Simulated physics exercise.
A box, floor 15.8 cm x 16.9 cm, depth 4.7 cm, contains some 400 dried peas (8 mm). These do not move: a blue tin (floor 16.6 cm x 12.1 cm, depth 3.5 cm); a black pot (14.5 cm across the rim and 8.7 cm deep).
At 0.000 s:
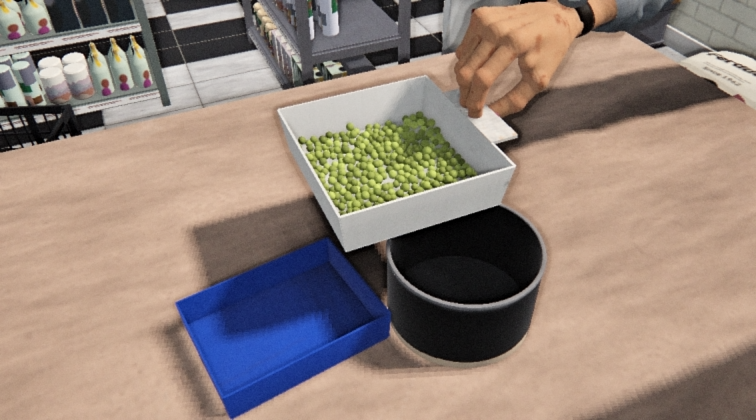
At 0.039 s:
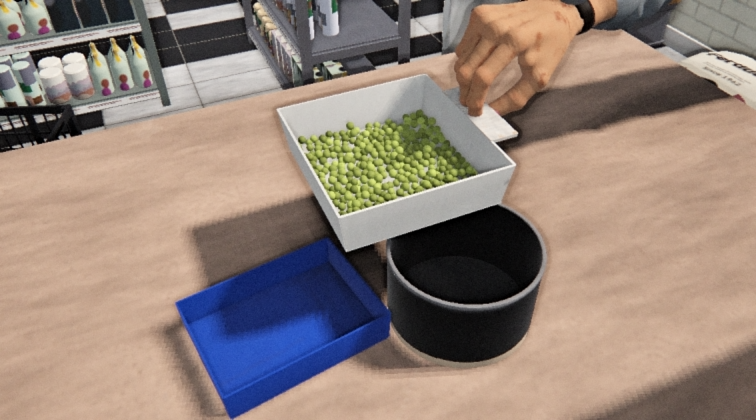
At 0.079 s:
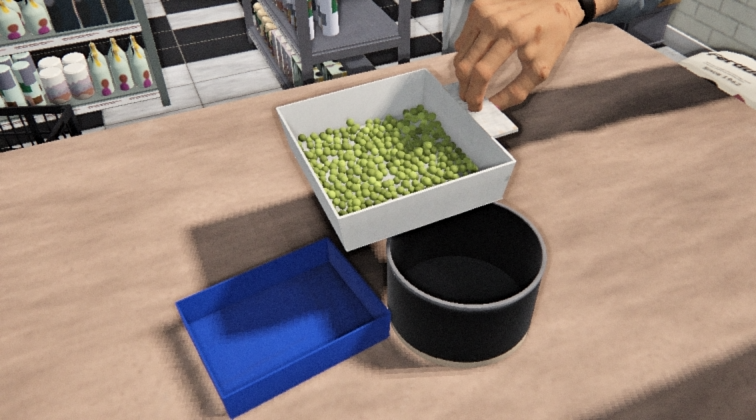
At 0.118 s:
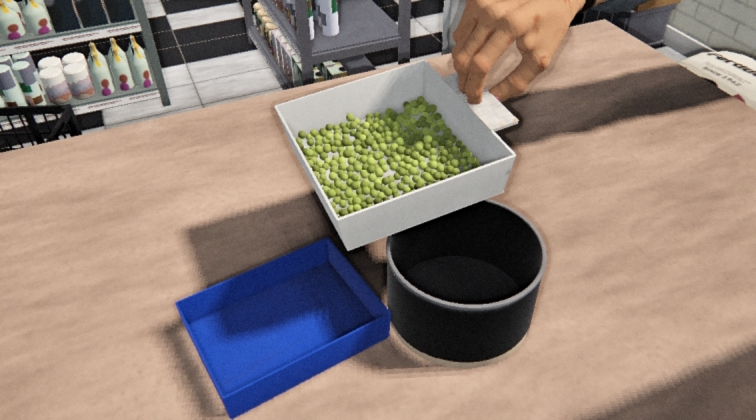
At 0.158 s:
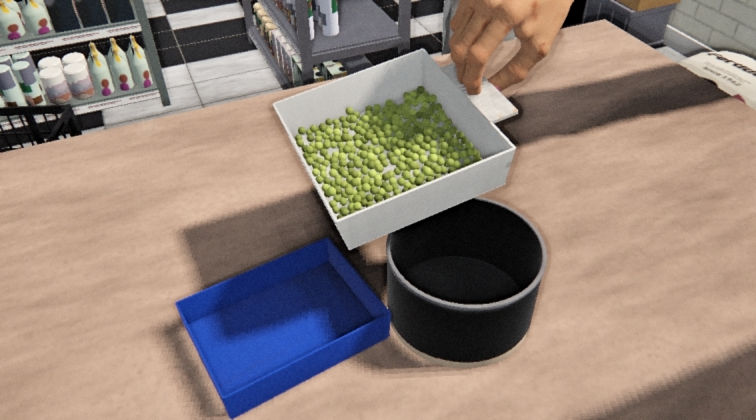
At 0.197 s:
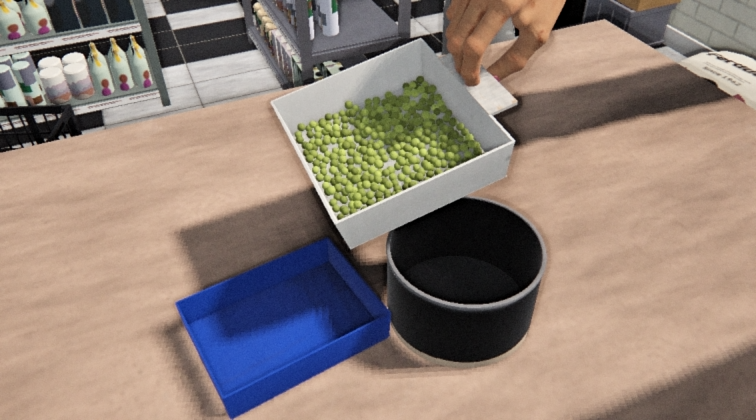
A hand held a white box of green peas above a black pot and a blue tin on a counter, then slowly tilted it a little toward the front left.
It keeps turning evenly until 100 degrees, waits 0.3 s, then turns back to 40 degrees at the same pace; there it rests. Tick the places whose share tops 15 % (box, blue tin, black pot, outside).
Box: Not ticked; blue tin: Ticked; black pot: Not ticked; outside: Not ticked.
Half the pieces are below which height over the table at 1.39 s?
Some 2 cm.
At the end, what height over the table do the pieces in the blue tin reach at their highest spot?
About 3.0 cm.
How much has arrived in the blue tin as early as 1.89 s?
Roughly 90 per cent by that time.
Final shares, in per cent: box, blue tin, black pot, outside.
Box 5; blue tin 90; black pot 0; outside 5.
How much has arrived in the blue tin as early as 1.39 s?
I'd say close to 70 in a hundred.
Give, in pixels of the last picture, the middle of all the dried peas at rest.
Around (274, 349).
Then, at 0.85 s, tilt 75 degrees; box 100 %; middle of all pieces near (336, 128).
After 1.39 s, tilt 100 degrees; box 15 %, blue tin 70 %, outside 5 %, in the air 10 %; middle of all pieces near (274, 318).
After 1.89 s, tilt 66 degrees; box 5 %, blue tin 90 %, outside 5 %; middle of all pieces near (273, 340).
After 2.37 s, tilt 40 degrees; box 5 %, blue tin 90 %, outside 5 %; middle of all pieces near (273, 340).
In the end, at 2.6 s, box 5 %, blue tin 90 %, black pot 0 %, outside 5 %.
